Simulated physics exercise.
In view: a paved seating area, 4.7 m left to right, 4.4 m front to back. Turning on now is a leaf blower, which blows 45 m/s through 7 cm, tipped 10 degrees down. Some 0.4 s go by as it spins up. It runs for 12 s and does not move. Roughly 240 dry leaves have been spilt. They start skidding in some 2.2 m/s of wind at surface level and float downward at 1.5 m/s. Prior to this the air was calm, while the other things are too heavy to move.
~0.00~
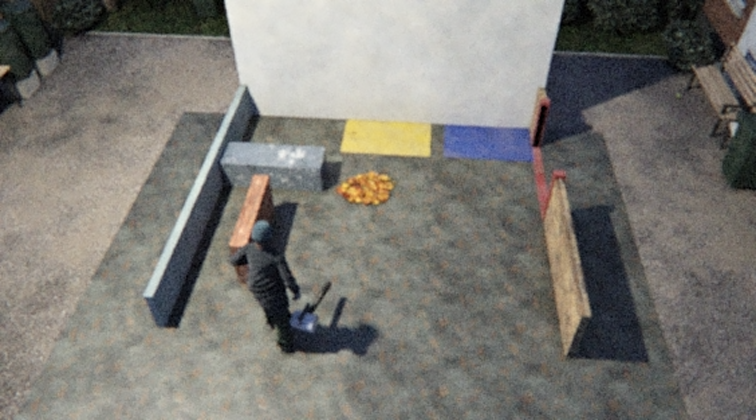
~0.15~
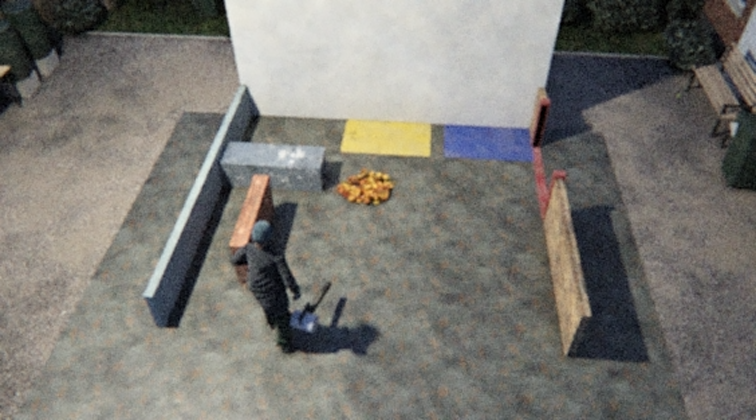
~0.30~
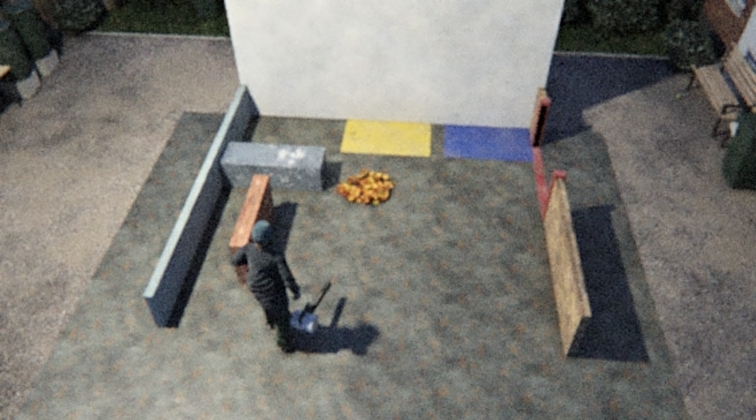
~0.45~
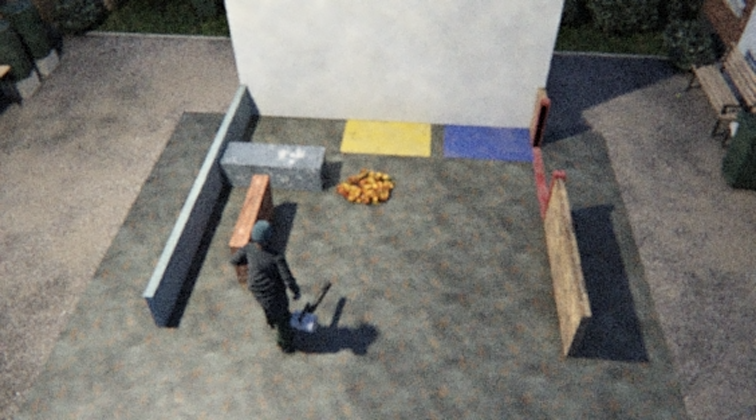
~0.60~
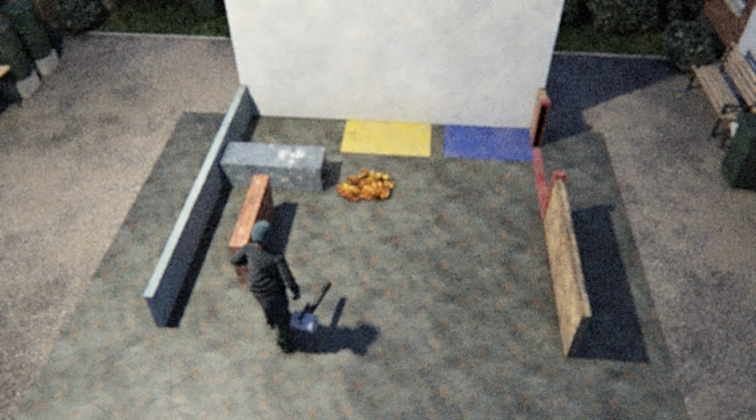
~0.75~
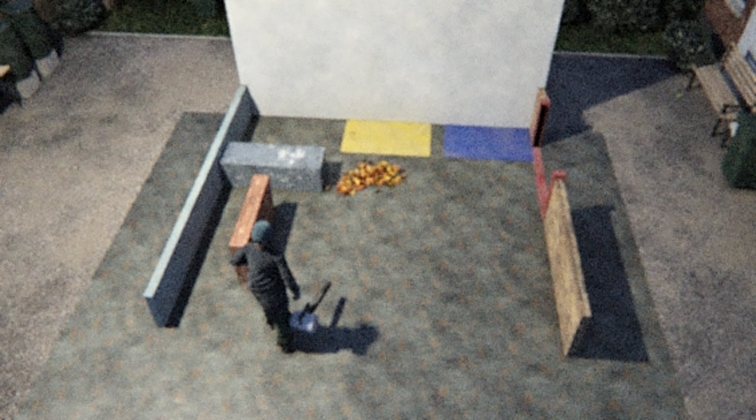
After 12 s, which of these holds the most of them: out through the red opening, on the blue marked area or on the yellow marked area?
The yellow one.
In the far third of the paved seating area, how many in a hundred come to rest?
About 100 percent.
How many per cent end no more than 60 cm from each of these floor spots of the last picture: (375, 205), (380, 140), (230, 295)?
In order: About 0 %, then 40 %, then 0 %.
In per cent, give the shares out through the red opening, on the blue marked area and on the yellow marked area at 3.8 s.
I'd say around 0 per cent at red, 10 per cent at blue, 60 per cent at yellow.
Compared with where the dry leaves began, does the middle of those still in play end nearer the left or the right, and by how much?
Looks like a left-hand shift of around 0.2 m.
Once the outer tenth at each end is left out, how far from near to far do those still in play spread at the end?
About 0.0 m from near to far.
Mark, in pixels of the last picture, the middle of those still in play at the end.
Roughly at (362, 118).
After 2.4 s, 72 % are on the move or not yet settled, 7 % are on the blue marked area, 0 % out through the red opening and 70 % on the yellow marked area; the middle of those still in play is near (372, 120).
After 3.8 s, 61 % are on the move or not yet settled, 8 % are on the blue marked area, 0 % out through the red opening and 65 % on the yellow marked area; the middle of those still in play is near (370, 120).
After 6.6 s, 49 % are on the move or not yet settled, 12 % are on the blue marked area, 1 % out through the red opening and 60 % on the yellow marked area; the middle of those still in play is near (368, 120).
After 12.0 s, at the end, 14 % are on the blue marked area, 1 % out through the red opening and 51 % on the yellow marked area; the middle of those still in play is near (362, 118).
